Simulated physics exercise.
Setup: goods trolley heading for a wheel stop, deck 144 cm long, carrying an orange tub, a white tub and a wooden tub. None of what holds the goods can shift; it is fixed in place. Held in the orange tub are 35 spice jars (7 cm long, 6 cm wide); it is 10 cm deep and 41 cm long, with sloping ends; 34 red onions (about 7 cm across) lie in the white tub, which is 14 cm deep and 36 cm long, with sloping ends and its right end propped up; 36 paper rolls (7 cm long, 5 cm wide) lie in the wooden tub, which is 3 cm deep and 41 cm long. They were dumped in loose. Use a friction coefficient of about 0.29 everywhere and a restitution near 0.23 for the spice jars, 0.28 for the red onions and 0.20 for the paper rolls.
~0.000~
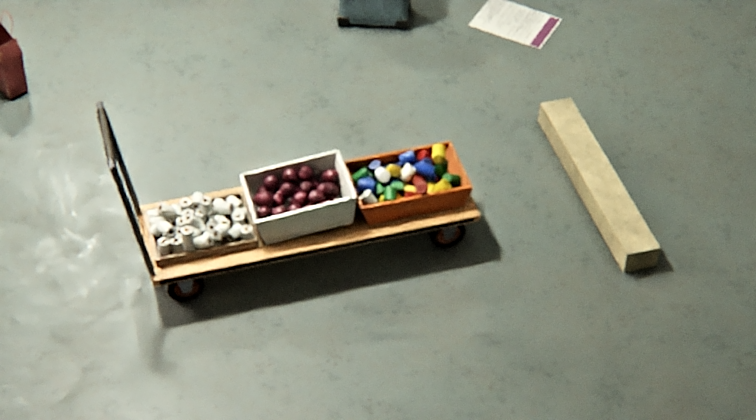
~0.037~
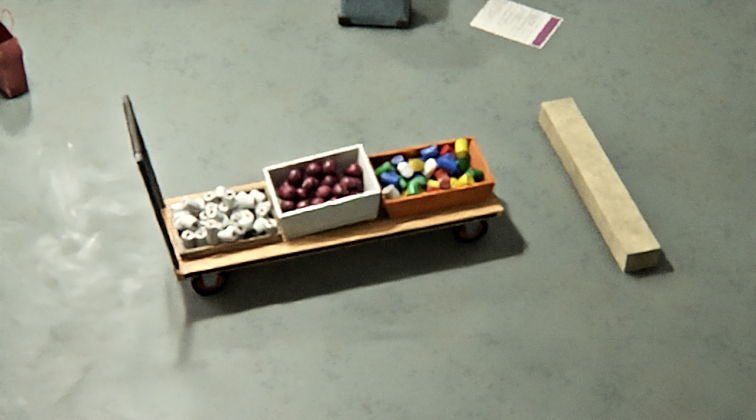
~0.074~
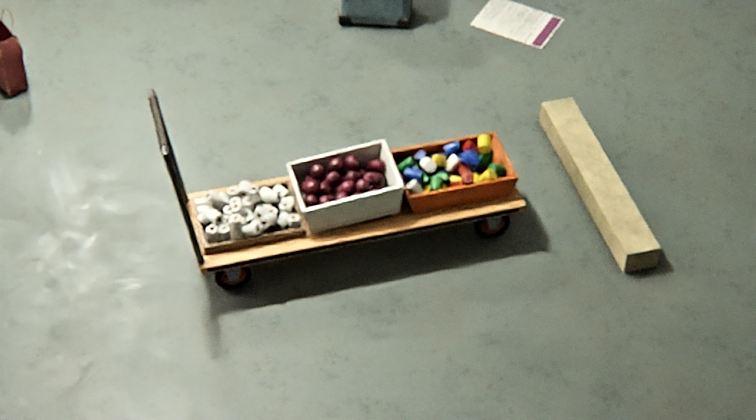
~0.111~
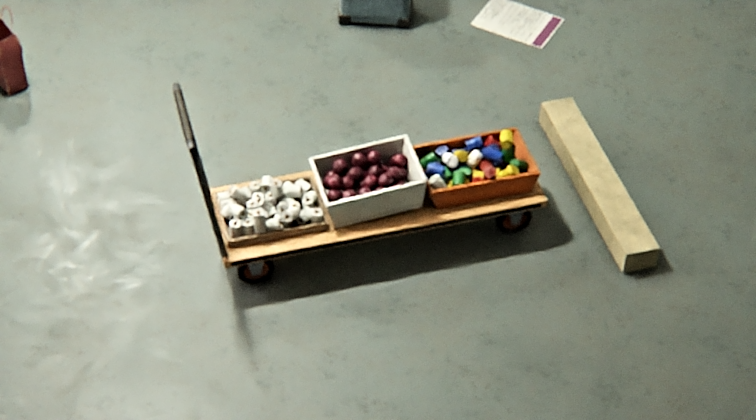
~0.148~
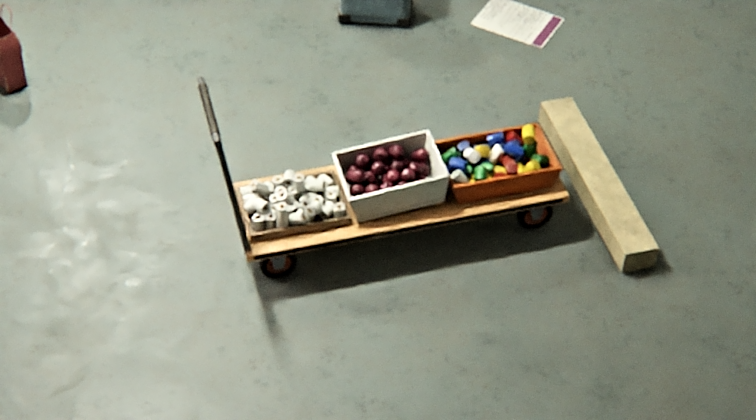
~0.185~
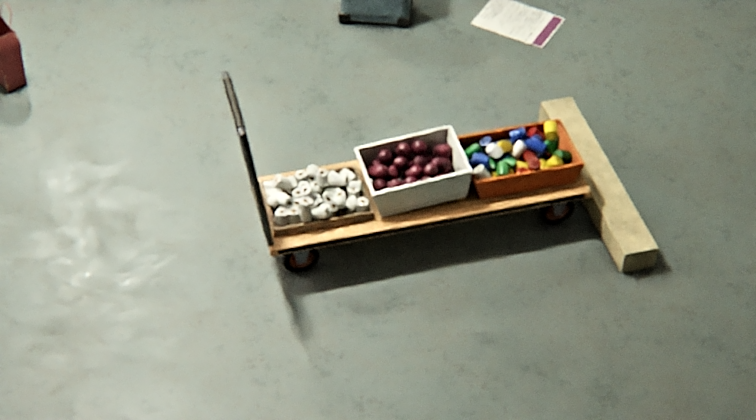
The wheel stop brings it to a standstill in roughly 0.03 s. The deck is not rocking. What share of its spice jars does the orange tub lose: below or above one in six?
A sixth is surpassed.
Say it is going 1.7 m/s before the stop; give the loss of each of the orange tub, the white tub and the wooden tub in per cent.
In that case the orange tub sheds 10 per cent of its load, the white tub 0 per cent, and the wooden tub 10 per cent.
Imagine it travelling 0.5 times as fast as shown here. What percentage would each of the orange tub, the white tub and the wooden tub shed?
In that case the orange tub sheds 10 per cent, the white tub 0 per cent and the wooden tub 10 per cent.
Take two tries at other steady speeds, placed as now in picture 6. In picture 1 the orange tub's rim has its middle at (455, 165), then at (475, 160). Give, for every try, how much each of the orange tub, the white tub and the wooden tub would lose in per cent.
Orange tub: 10 / 10 percent; white tub: 0 / 0 percent; wooden tub: 10 / 10 percent.
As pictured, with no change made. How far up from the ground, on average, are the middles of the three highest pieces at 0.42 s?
On average they sit about 54 cm high.
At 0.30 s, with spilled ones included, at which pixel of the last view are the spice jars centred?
The middle is around (558, 144).
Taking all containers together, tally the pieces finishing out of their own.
In all, roughly 25.
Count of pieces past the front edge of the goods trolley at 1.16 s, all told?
Roughly 10 pieces.
After 0.20 s, the wheels strike.
After 0.30 s, the orange tub is down by 2 of 35, the white tub has all 34 and the wooden tub is down by 2 of 36.
After 0.42 s, the orange tub is down by 7 of 35, the white tub is down by 1 of 34 and the wooden tub is down by 7 of 36.
After 0.65 s, the orange tub is down by 11 of 35, the white tub is down by 2 of 34 and the wooden tub is down by 11 of 36.
Outcome (at 1.16 s), the orange tub is down by 11 of 35, the white tub is down by 3 of 34 and the wooden tub is down by 13 of 36. Asked share, 11 of 35, 31 per cent.
